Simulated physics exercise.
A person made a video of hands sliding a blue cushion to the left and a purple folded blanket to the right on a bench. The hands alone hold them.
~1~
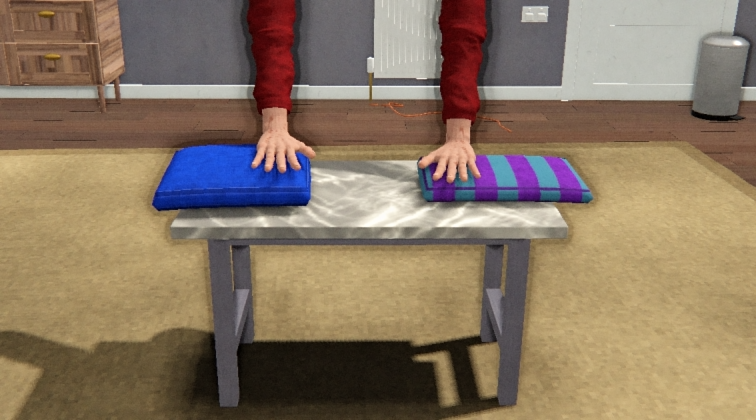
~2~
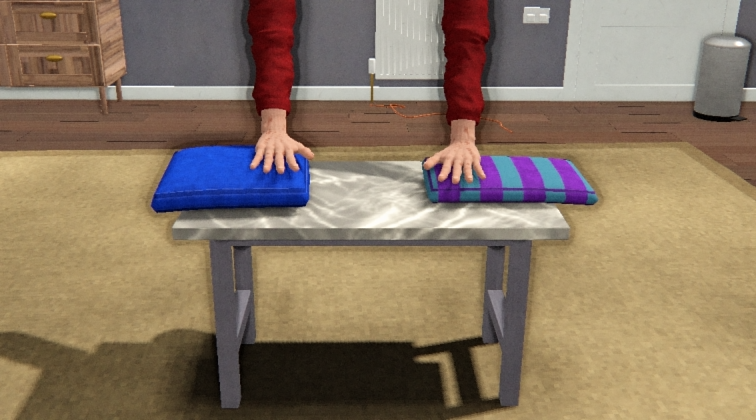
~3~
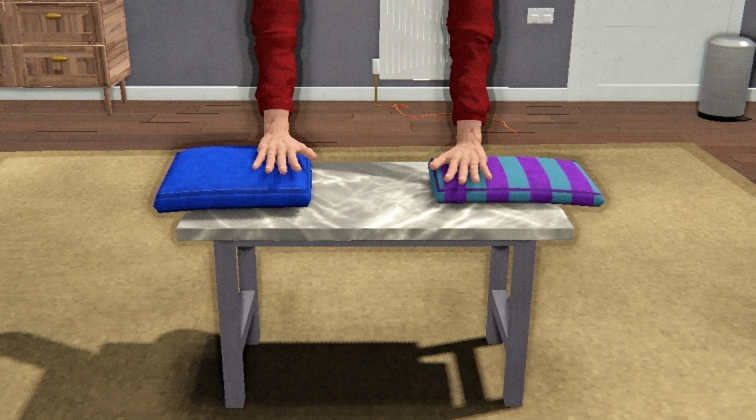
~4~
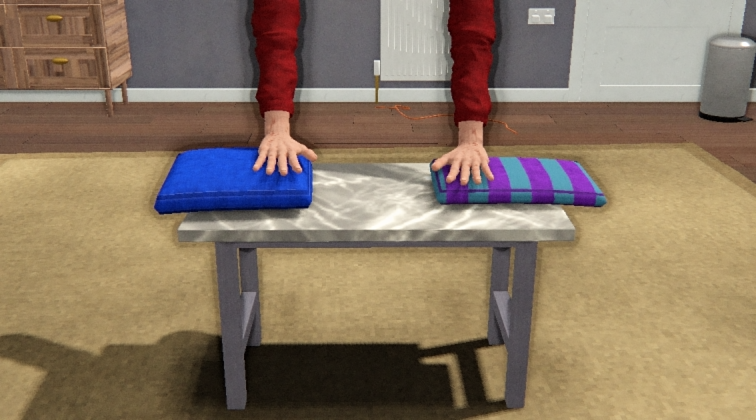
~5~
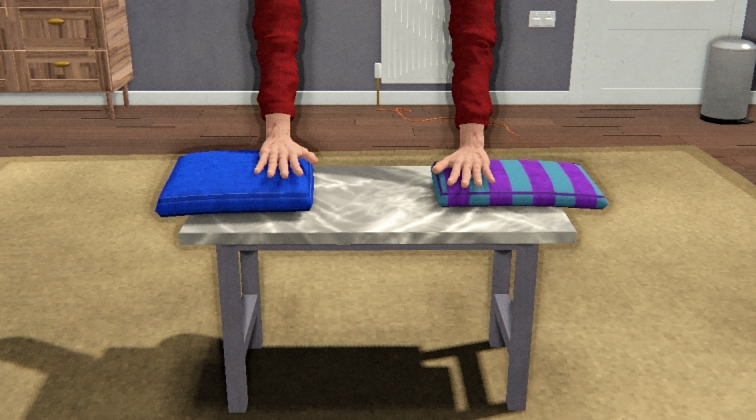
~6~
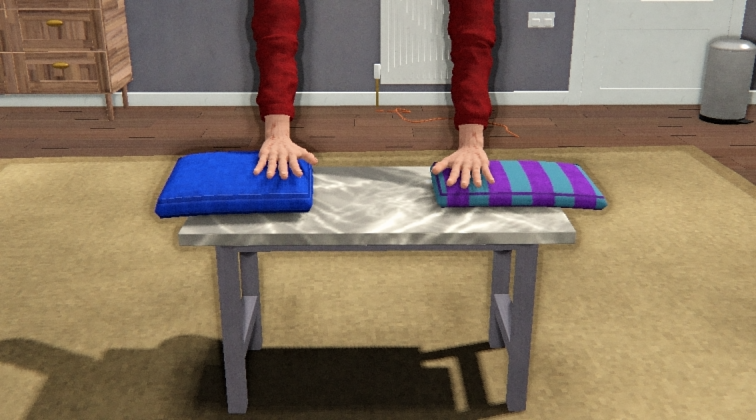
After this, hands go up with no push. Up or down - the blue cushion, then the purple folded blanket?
Blue cushion: Up, purple folded blanket: Up.
Then, 0.30 s on from there, cushion as it was left; folded blanket as it was left.
In the end, cushion as it was left; folded blanket as it was left. The blue cushion holds its place and the purple folded blanket stays up there.
